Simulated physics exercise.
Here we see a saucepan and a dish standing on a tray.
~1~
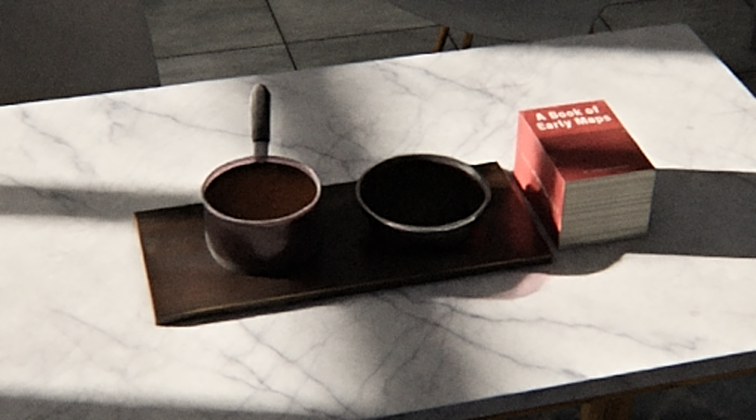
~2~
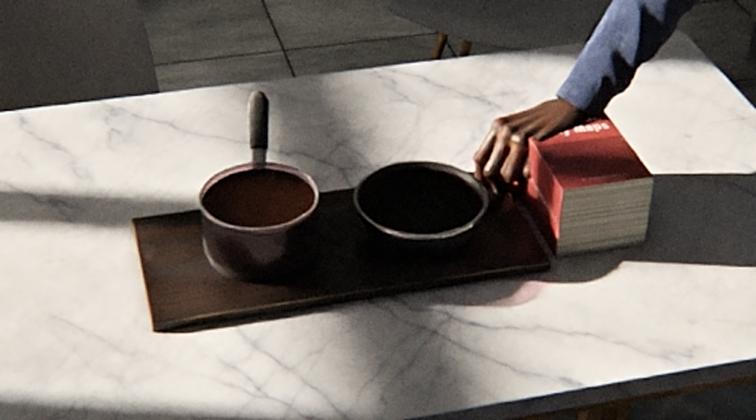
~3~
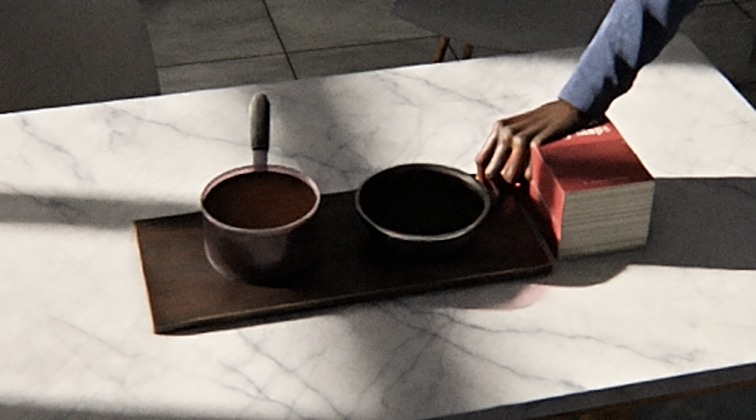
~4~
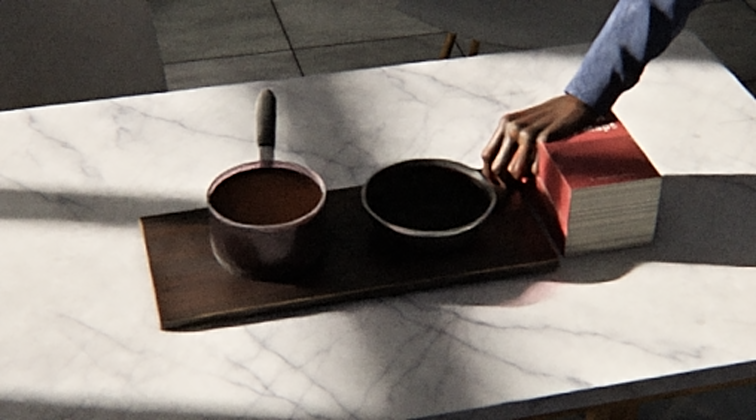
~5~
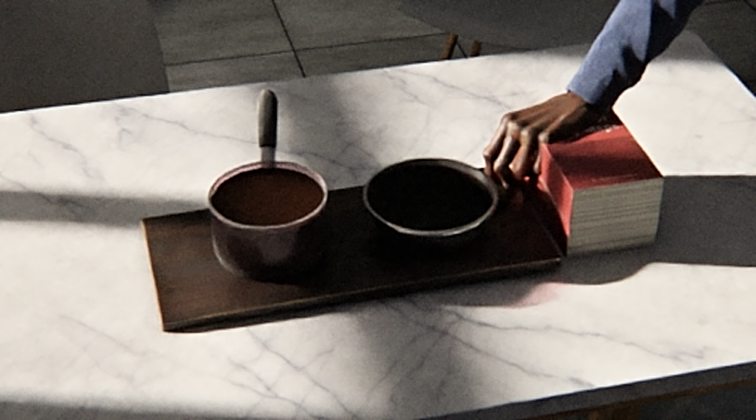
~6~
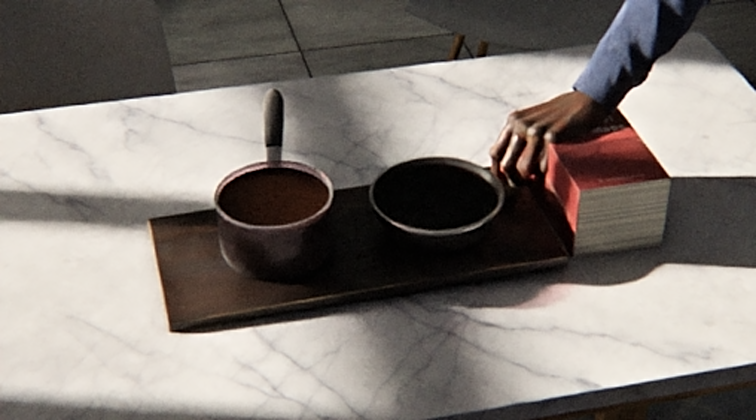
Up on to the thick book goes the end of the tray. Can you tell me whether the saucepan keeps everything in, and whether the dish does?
Saucepan: No, some comes out. Dish: No, some comes out.
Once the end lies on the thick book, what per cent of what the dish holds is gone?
Result: Around 36 %.
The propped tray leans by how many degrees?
Measured tilt: Approx. 13°.
Next, the tray slopes by about 7°; saucepan, its rim is dry; dish, its rim is dry.
After that, the tray slopes by about 15°; saucepan, it has slopped over; dish, it has slopped over.
Finally, the tray slopes by about 13°, resting on the thick book; saucepan, it has slopped over; dish, it has slopped over.
